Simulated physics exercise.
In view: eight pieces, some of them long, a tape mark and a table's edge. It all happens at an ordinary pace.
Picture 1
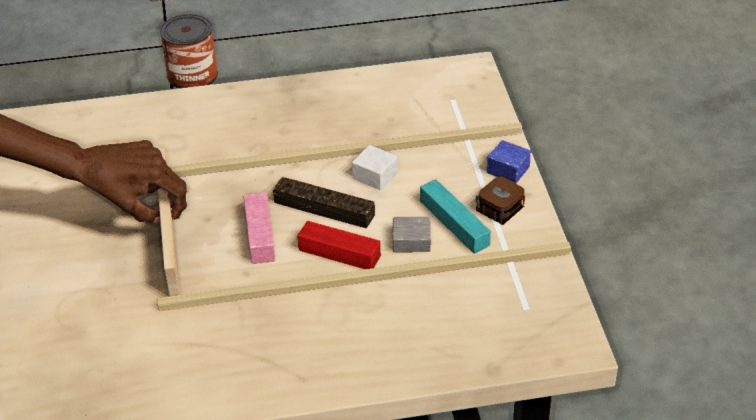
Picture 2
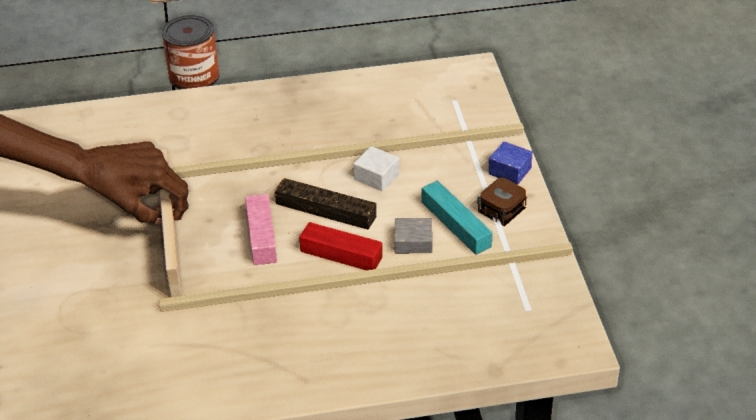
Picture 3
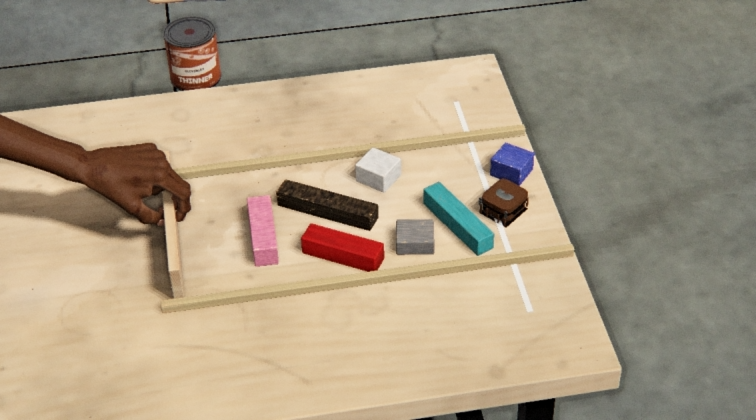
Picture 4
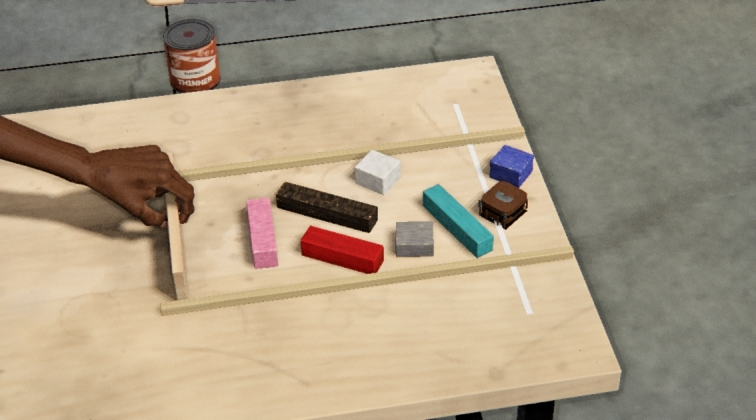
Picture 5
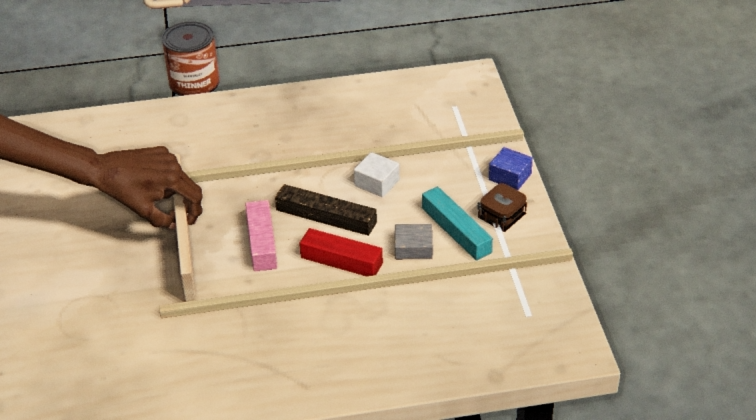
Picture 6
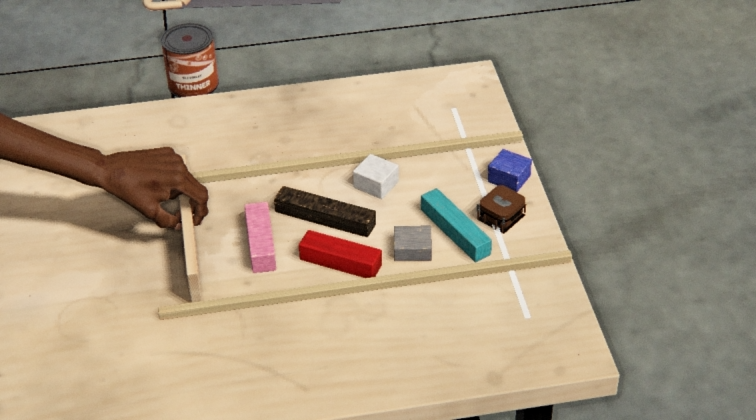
At the start, a hand holds an upright wooden board at the left of a tabletop lane, with colourful blocks and bars scattered toward a white tape line. The hand then slides the board slightly right, narrowing the gap to the pink bar, while the pieces stay in place.
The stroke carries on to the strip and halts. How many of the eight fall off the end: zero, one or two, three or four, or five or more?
The number that fall off is three or four.
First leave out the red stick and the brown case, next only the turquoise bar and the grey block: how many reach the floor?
Fallen: 1, and 1 in the other try.
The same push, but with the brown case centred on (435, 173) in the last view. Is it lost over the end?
From there it stays on.
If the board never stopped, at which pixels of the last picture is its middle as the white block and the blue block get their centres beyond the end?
Near (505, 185) and (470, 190).
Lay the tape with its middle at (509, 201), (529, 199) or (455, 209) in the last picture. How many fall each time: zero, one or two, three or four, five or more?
One after another: More than four; five or over; 1 or 2.
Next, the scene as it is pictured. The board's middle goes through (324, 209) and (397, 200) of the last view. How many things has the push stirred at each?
The counts are 4 and 7.
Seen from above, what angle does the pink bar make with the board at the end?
Roughly 0° out of line.
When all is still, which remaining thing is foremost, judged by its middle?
It is the white block.
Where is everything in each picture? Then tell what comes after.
In the first frame, blue block (509, 162); brown case (501, 201); turquoise bar (455, 216); board (167, 221); tape (487, 196).
In the second frame, brown case (503, 202); board (169, 222).
In the third frame, turquoise bar (458, 218); grey block (415, 237).
In the fourth frame, blue block (512, 166); black bar (327, 207).
In the fifth frame, brown case (503, 208); white block (377, 175).
In the sixth frame, blue block (510, 171); brown case (502, 210); turquoise bar (456, 224); board (189, 227); tape (488, 204).
Soon after, none off yet; blue block at rest near (510, 171); brown case at rest near (502, 210); turquoise bar at rest near (456, 224).
Then, none off yet; blue block at rest near (510, 171); brown case moved a little near (520, 205); turquoise bar moved a little near (495, 214).
At rest, the number that fall off is three or four; fallen, grey block, turquoise bar, brown case and blue block.
